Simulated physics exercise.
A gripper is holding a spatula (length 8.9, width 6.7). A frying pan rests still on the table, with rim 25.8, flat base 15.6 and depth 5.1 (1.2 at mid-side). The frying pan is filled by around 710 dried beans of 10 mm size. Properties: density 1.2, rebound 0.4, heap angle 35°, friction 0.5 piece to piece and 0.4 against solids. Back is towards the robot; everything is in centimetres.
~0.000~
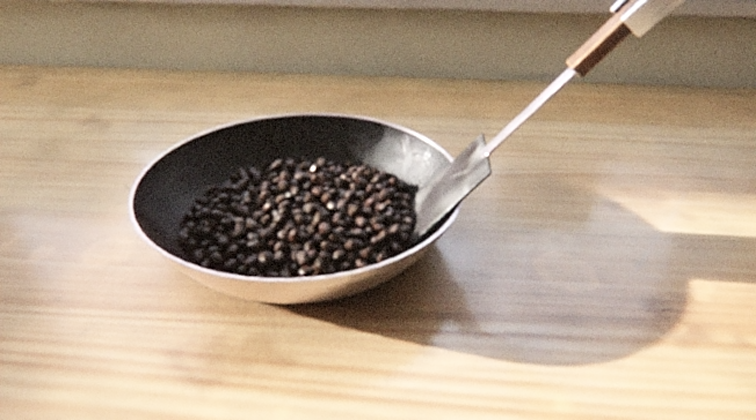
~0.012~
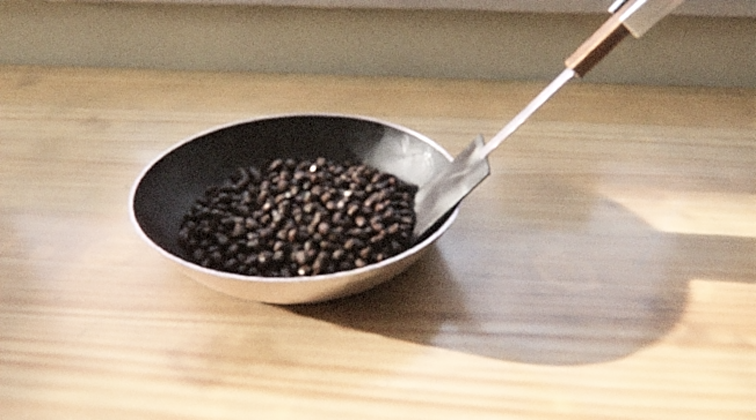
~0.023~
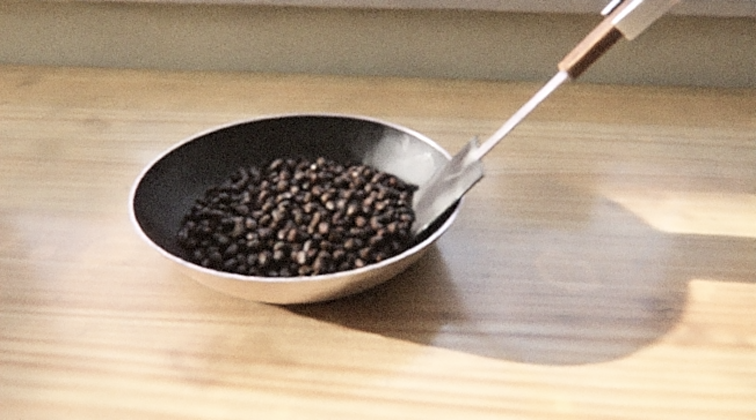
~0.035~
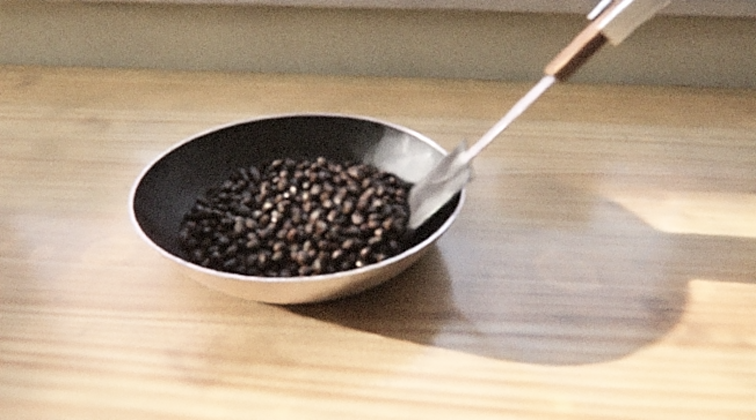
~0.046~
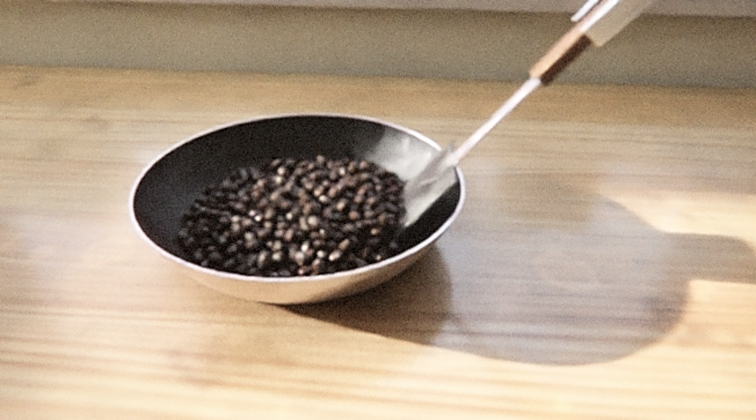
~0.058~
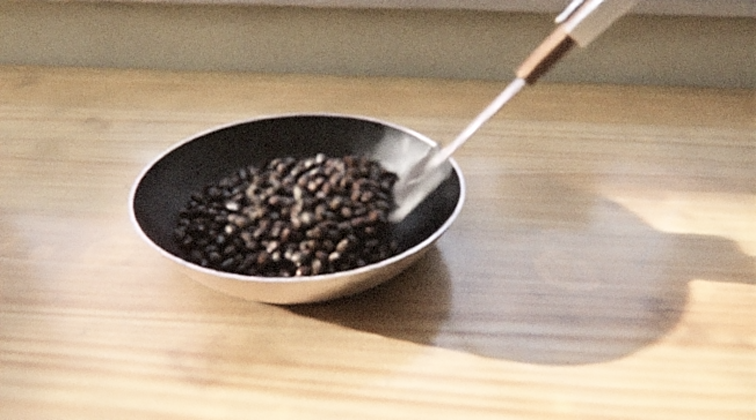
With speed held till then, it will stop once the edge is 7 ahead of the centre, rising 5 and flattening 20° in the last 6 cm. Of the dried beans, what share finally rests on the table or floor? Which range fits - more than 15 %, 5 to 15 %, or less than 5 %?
The range that fits is 5 to 15 %.
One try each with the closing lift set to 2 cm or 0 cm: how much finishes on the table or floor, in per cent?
Close to 5 and 0 percent respectively.
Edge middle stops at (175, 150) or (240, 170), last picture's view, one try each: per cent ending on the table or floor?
Respectively some 20 and 5 percent end on the table or floor.
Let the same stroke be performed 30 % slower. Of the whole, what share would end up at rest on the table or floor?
Some 5 in a hundred.
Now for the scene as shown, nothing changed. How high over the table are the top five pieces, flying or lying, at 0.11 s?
Somewhere near 6 cm, I'd say.
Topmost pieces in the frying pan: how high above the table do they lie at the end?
It reaches about 5.5 cm.
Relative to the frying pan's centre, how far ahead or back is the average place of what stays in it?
I'd say it's roughly 3.5 cm toward the front.
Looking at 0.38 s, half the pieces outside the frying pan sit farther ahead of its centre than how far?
Roughly 22 cm.
After 0.11 s, sloping 51°, highest piece 7 above the table; 712 in the frying pan.
After 0.15 s, sloping 44°, highest piece 6 above the table; 712 in the frying pan.
After 0.38 s, sloping 31°, highest piece 6 above the table; 646 in the frying pan, 65 on the table or floor, 1 on the blade or in flight.
After 1.43 s, sloping 31°, highest piece 5 above the table; 645 in the frying pan, 67 on the table or floor.
In the end, 645 in the frying pan, 67 on the table or floor. That is 9 % on the table or floor.
